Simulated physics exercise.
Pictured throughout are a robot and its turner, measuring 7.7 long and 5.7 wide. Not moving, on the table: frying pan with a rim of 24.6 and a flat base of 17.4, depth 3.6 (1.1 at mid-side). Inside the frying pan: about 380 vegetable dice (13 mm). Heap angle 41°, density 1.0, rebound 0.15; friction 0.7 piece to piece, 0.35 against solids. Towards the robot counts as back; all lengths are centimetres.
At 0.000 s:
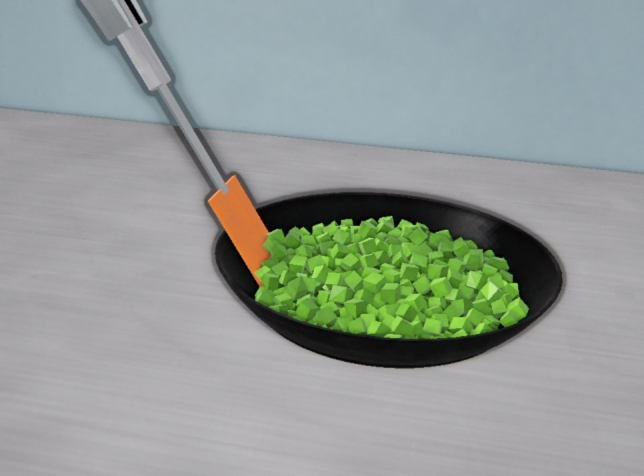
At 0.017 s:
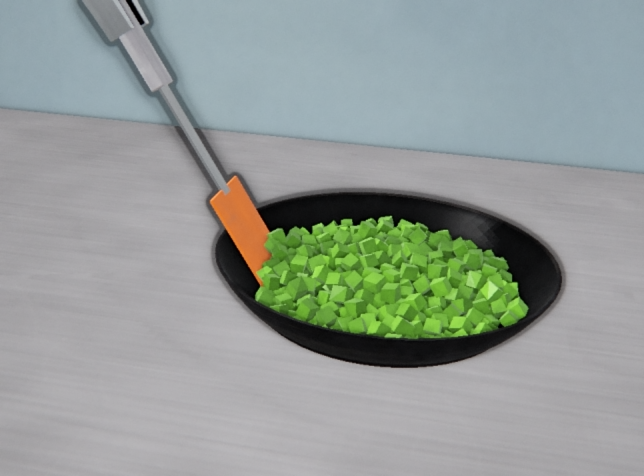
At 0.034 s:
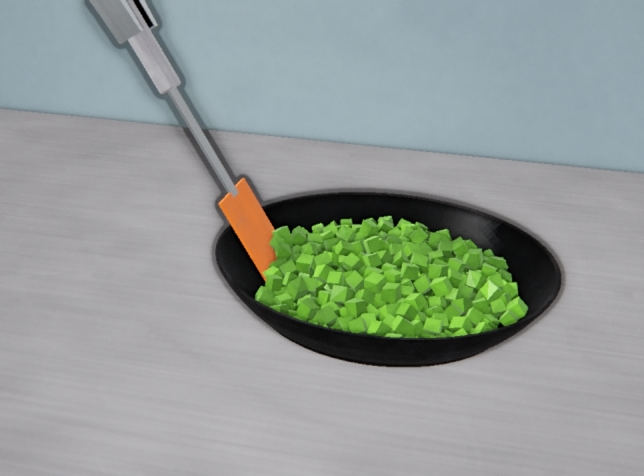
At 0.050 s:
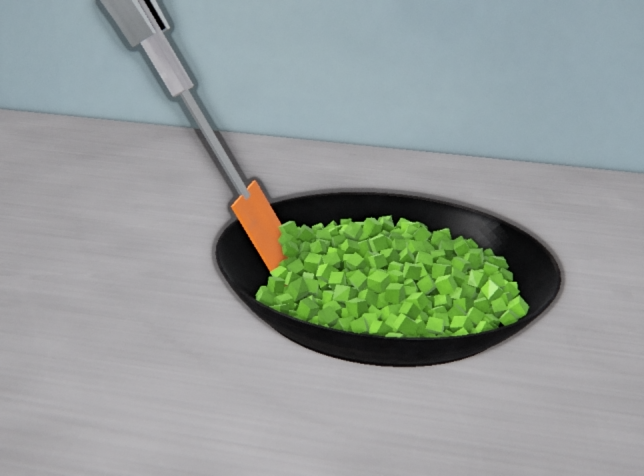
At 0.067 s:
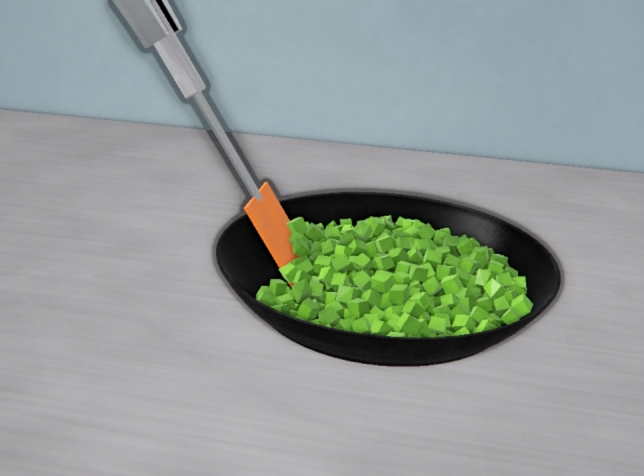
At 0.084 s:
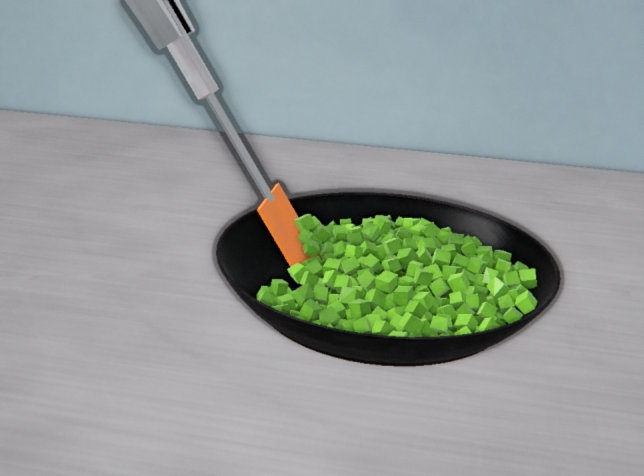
In a black frying pan, an orange turner slides right, pushing green vegetable dice along.
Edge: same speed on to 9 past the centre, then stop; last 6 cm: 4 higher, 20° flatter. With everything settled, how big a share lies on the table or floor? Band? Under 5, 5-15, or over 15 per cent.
Over 15 per cent.
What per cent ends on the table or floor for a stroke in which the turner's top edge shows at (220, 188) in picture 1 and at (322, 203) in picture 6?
I'd put it at roughly 35 per cent.
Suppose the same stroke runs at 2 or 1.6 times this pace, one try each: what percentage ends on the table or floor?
Near 30 and near 30 percent respectively.
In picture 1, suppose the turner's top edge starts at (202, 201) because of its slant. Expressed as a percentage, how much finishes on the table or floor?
About 20 per cent.
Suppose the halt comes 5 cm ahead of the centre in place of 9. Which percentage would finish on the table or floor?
With that change, I'd expect about 0 per cent.
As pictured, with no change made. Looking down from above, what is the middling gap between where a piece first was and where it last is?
Distance: Around 4 cm.
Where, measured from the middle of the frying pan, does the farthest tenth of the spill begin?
20 cm.
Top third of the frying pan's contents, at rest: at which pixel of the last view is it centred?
It is centred near (486, 270) in the last view.
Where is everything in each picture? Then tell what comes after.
The first picture shows turner top edge at (222, 188), sloping 58°; upper third of the load around (382, 263), from x 265 to 515, top at y 225; 380 in the frying pan.
The second picture shows turner top edge at (224, 188), sloping 58°; upper third of the load around (382, 262), from x 265 to 515, top at y 225.
The third picture shows turner top edge at (232, 190), sloping 58°; upper third of the load around (382, 262), from x 265 to 515, top at y 225.
The fourth picture shows turner top edge at (244, 193), sloping 58°; upper third of the load around (382, 261), from x 265 to 515, top at y 225.
The fifth picture shows turner top edge at (256, 195), sloping 58°; upper third of the load around (386, 261), from x 265 to 520, top at y 225.
The sixth picture shows turner top edge at (268, 196), sloping 58°; upper third of the load around (400, 264), from x 265 to 530, top at y 225; 380 in the frying pan.
After 0.18 s, sloping 58°, highest piece 6 above the table; 378 in the frying pan, 2 on the blade or in flight.
After 0.27 s, sloping 50°, highest piece 7 above the table; 368 in the frying pan, 3 on the table or floor, 9 on the blade or in flight.
After 0.51 s, sloping 38°, highest piece 5 above the table; 302 in the frying pan, 76 on the table or floor, 2 on the blade or in flight.
After 1.56 s, sloping 38°, highest piece 5 above the table; 302 in the frying pan, 78 on the table or floor.
At rest, 302 in the frying pan, 78 on the table or floor. That is 21 % on the table or floor.
